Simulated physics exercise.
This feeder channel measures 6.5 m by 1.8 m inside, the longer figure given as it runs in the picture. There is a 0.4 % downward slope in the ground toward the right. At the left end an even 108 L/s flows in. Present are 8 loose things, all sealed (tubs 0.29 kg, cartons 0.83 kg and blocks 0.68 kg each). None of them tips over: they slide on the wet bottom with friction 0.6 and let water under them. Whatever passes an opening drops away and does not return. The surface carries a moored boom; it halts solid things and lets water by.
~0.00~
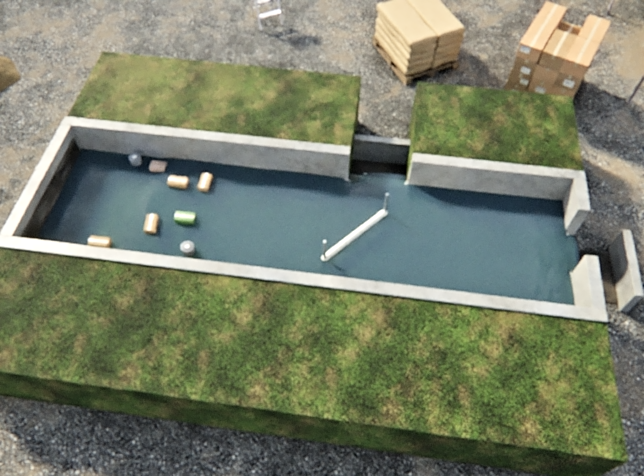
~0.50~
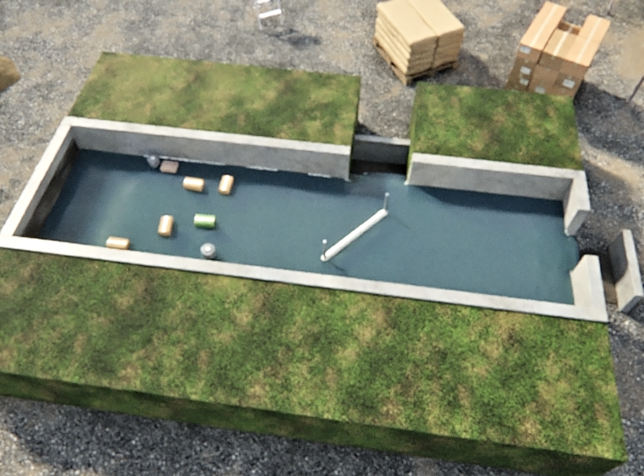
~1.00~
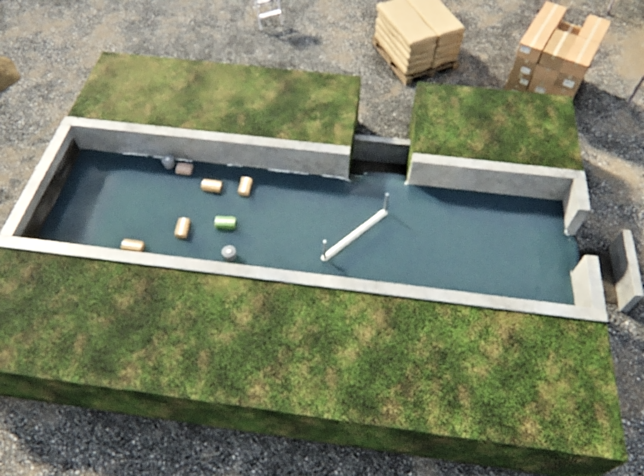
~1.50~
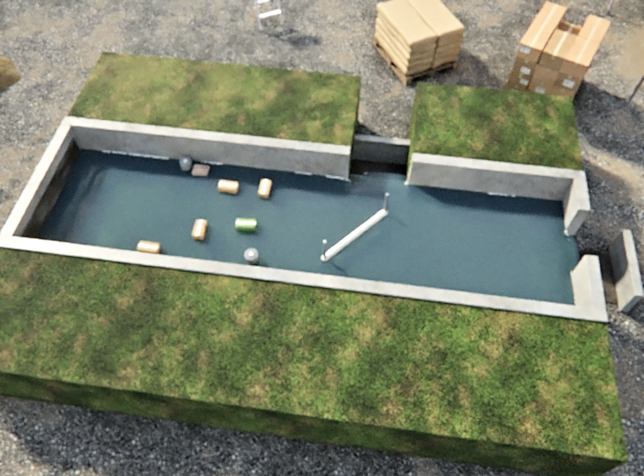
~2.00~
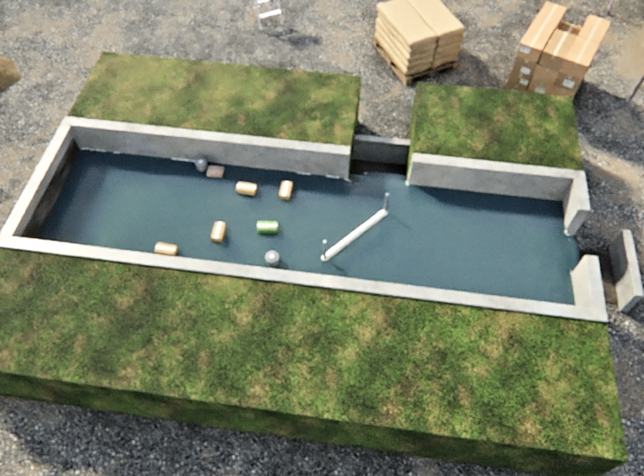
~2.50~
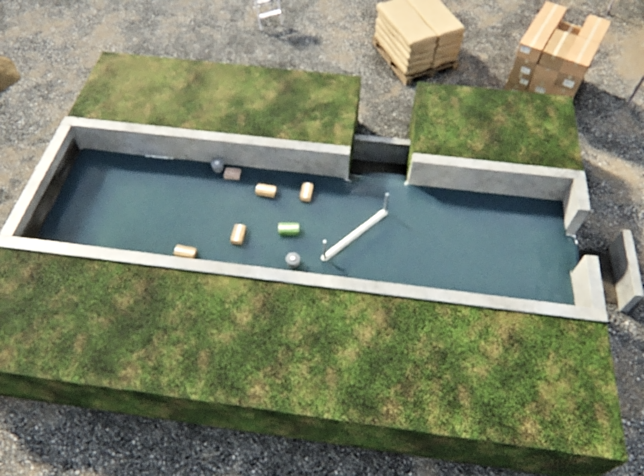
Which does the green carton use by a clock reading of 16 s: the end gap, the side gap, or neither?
The green carton: Side gap.
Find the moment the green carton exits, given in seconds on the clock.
Somewhere near 7.5 s.
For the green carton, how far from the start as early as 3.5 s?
I'd guess some 200 cm by then.
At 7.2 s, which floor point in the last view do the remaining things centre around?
I'd put it close to (385, 243) in the last view.
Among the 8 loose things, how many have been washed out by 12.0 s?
I count 6 of them.
After 3.5 s the green carton is near (330, 230), 1.8 m from its start, afloat; 0 of 8 are out; 8 afloat.
After 7.2 s the green carton is near (390, 180), 2.7 m from its start, afloat; 4 of 8 are out; 4 afloat.
After 12.0 s the green carton has gone out by the side gap; 6 of 8 are out; 2 afloat.
After 16.0 s the green carton has gone out by the side gap; 8 of 8 are out; 0 afloat.
